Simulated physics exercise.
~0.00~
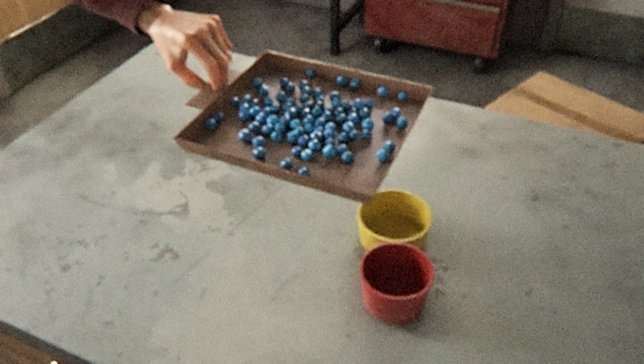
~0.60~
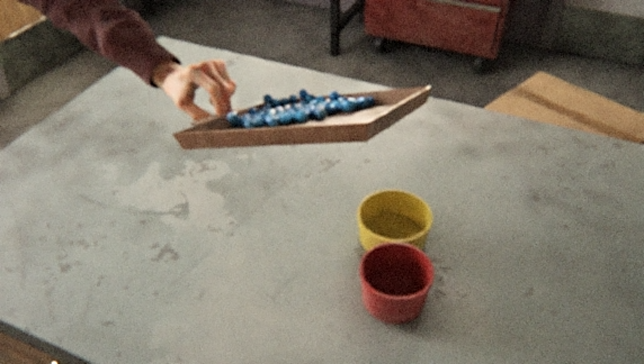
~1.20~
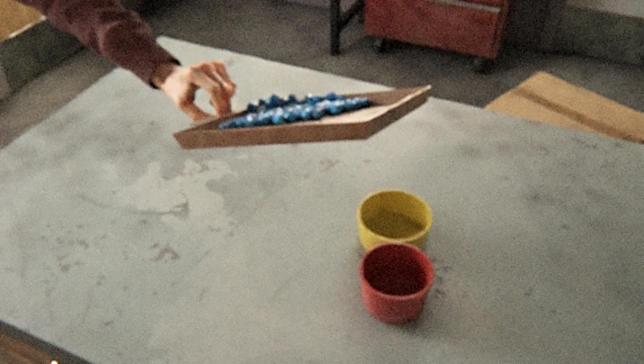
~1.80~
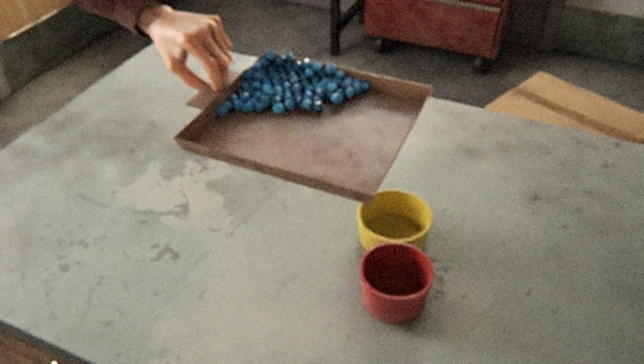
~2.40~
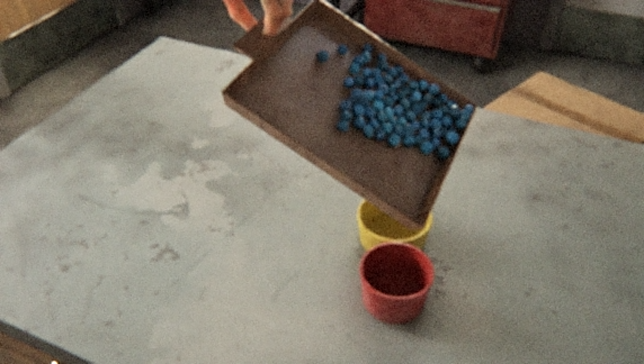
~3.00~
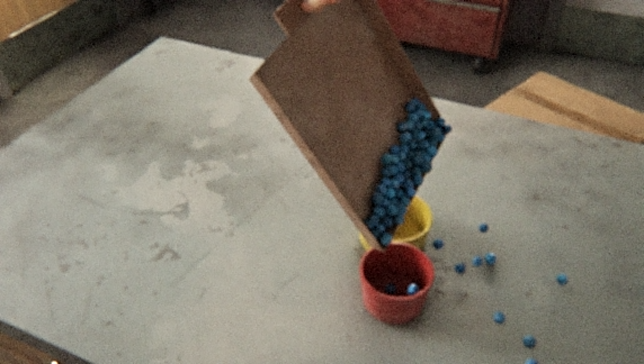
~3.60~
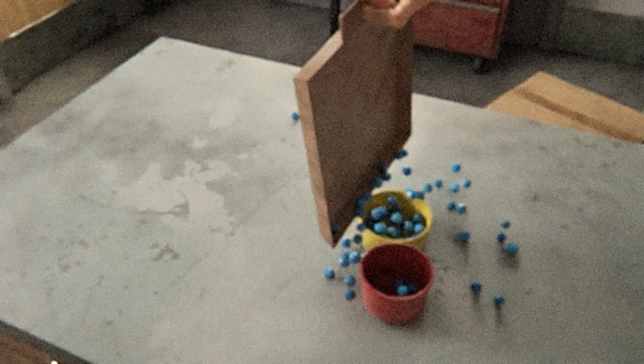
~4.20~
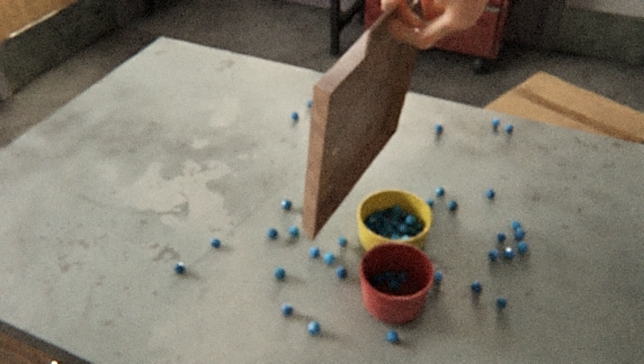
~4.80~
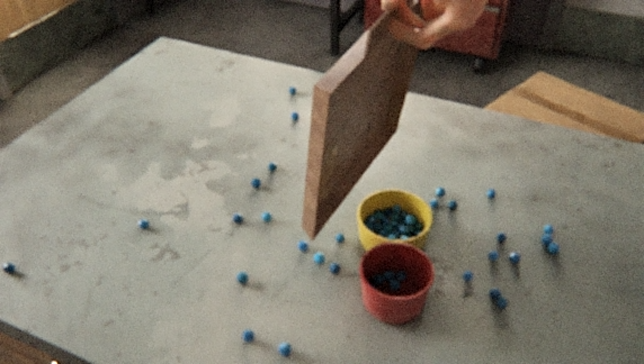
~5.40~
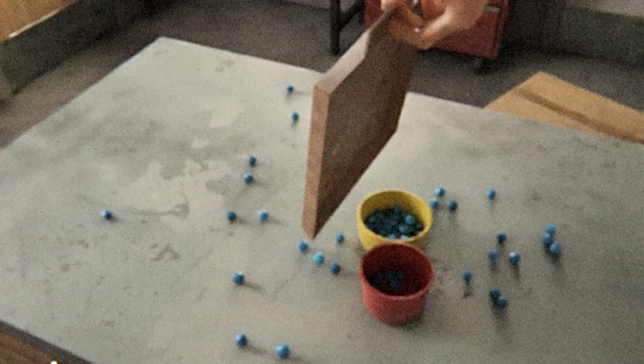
Hand tilting a wooden tray back and forth, then tipping blue balls into yellow and red dishes, many scattering across the table.
